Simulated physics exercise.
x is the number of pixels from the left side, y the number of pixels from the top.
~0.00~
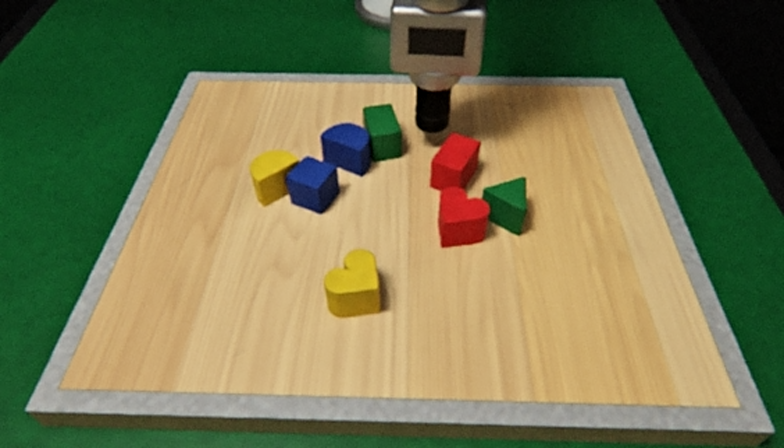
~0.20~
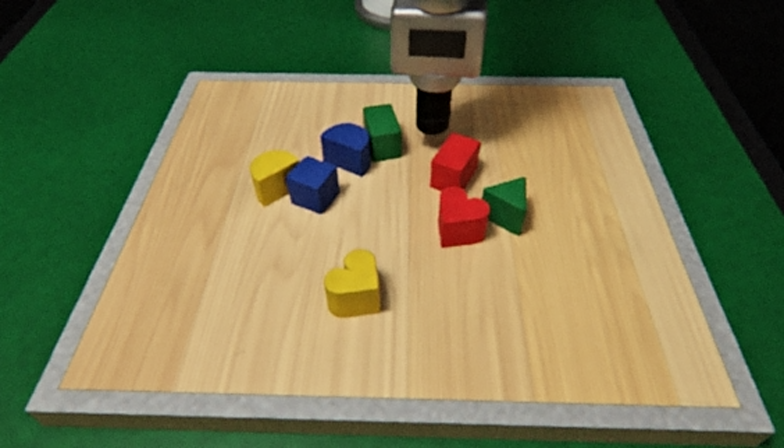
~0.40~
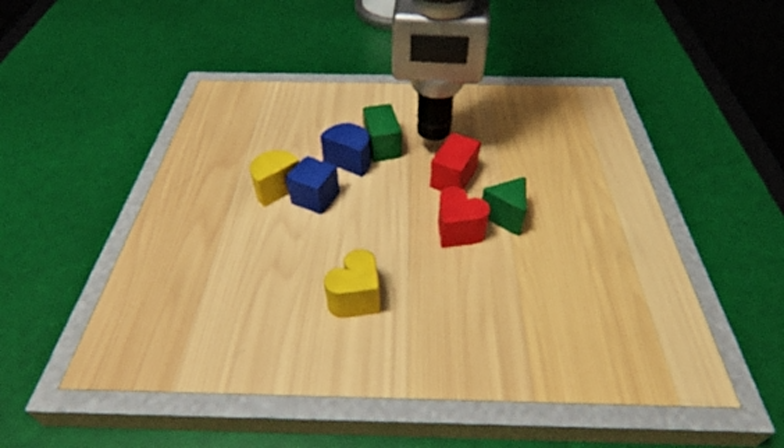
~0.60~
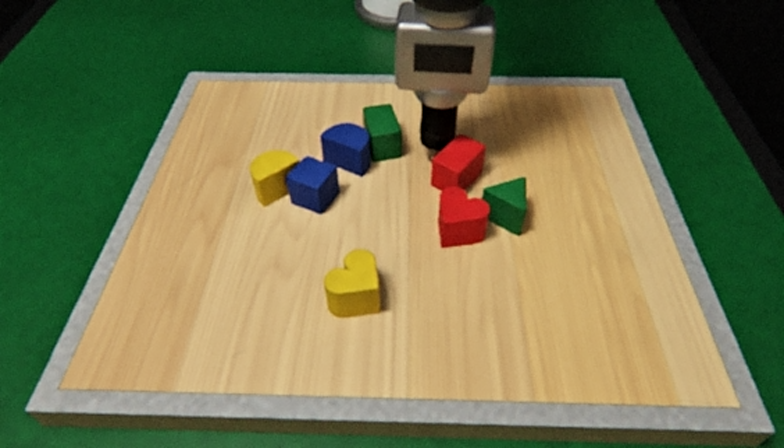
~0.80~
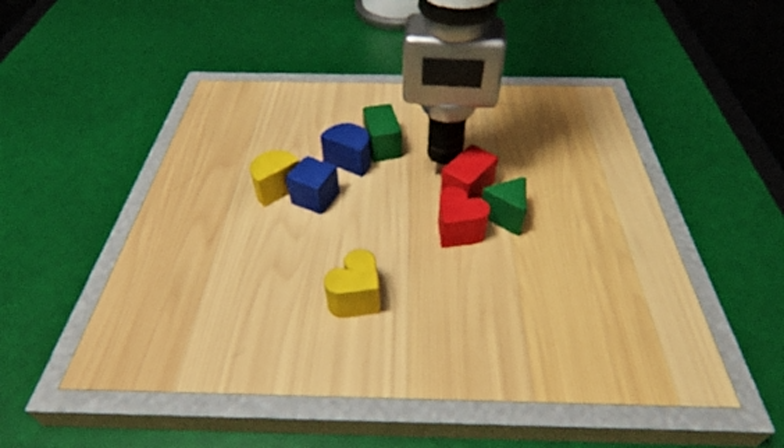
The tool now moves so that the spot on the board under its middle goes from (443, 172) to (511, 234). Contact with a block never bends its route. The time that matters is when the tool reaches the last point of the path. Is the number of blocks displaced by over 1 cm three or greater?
No, that is not what happens.
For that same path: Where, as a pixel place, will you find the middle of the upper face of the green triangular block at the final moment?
I'd expect the centre of its top face to be at (585, 241).
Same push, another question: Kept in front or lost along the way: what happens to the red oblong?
I'm fairly sure the red oblong rides along ahead of the tool to the very end.
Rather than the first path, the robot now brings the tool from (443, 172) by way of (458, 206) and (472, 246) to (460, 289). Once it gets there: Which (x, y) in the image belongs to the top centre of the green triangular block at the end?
I think it will end close to (547, 206).
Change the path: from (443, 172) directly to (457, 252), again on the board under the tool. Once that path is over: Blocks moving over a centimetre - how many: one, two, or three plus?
Three or more blocks.
What follows on the original path. One third of the way, tool at (467, 173); red oblong at (494, 184); green triangular block at (522, 199), turned 20° anticlockwise.
Two thirds of the way, tool at (490, 194); red heart at (462, 208), turned 15° clockwise; red oblong at (521, 206); green triangular block at (552, 221), turned 25° anticlockwise.
At the end, tool at (515, 217); green oblong unmoved; red heart at (462, 208), turned 15° clockwise; red oblong at (550, 228); green triangular block at (585, 241), turned 30° anticlockwise.
